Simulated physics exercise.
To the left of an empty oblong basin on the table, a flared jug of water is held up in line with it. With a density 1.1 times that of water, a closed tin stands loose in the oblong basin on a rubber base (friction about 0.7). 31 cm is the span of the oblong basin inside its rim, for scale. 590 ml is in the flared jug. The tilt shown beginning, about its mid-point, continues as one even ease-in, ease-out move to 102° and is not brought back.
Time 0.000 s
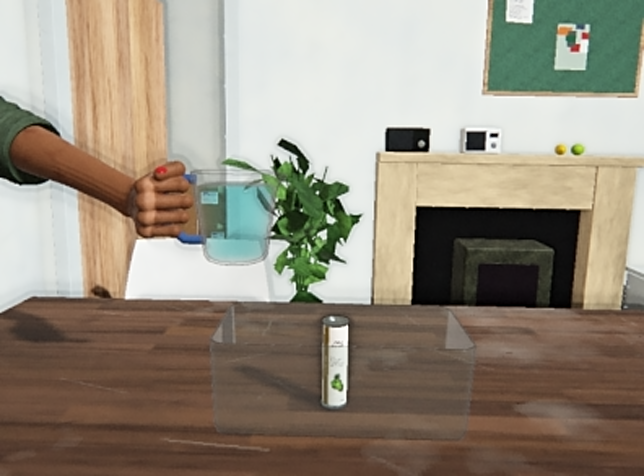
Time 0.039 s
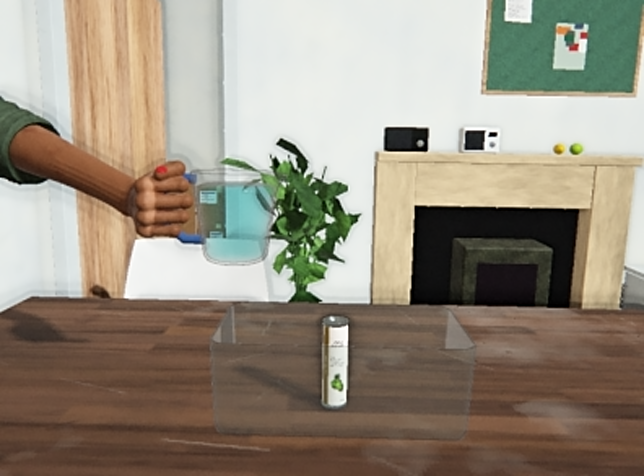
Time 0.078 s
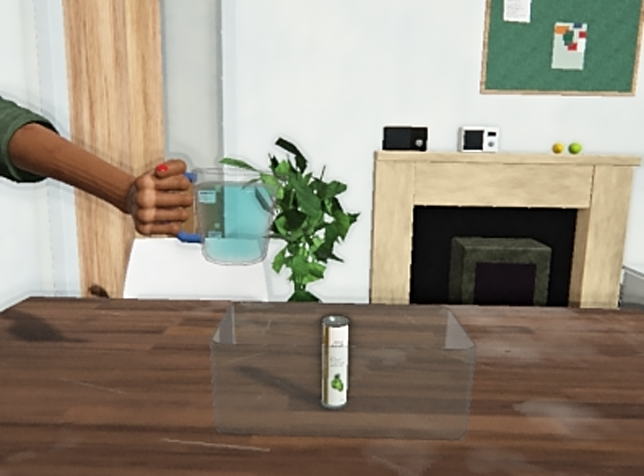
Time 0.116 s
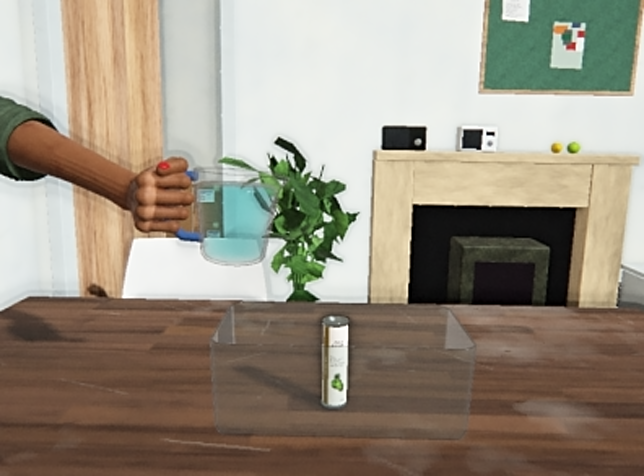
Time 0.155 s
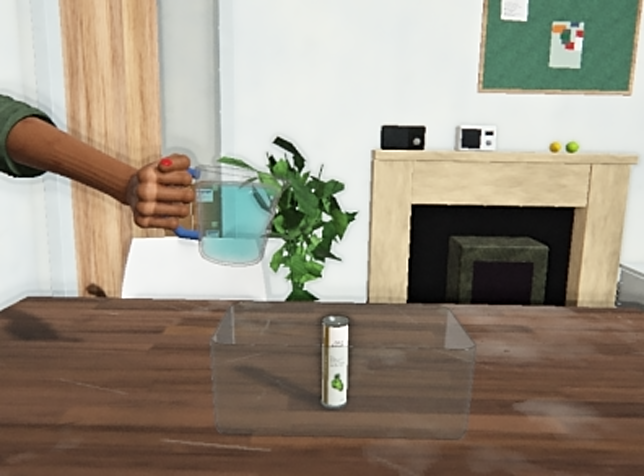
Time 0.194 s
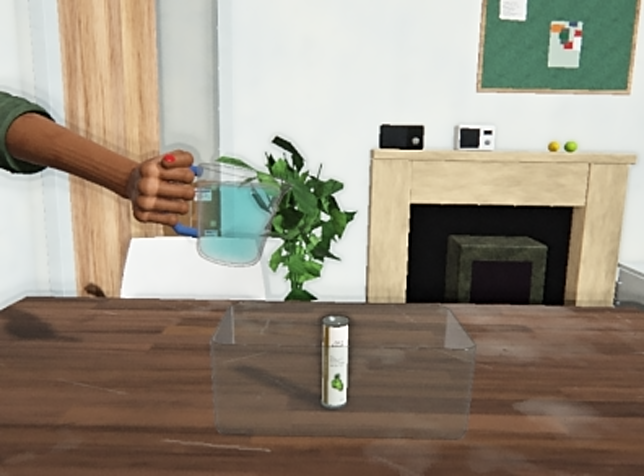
A hand holds a jug of blue water beside a clear basin and slowly tilts it slightly right.
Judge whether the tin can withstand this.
It will go down.
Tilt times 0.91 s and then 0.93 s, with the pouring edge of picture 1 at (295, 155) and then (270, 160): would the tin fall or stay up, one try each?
First it stays on its base; then it tips over.
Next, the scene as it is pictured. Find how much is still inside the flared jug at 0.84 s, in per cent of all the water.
20 %.
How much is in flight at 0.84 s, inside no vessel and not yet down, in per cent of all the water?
Estimate: Around 22 per cent.
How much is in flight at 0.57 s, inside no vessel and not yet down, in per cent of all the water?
It comes to roughly 22 per cent.
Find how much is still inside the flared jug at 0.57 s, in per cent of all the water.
76 %.
By 0.57 s the tilt is 67° and 75 per cent is still to pour; the tin stands where it began.
By 0.84 s the tilt is 99° and 21 per cent is still to pour; the tin stands where it began.
By 1.13 s the tilt is 102° and 1 per cent is still to pour; the tin leans 39°.
By 1.44 s the tilt is 102° and 0 per cent is still to pour; the tin lies on its side.
At rest the tin lies on its side.
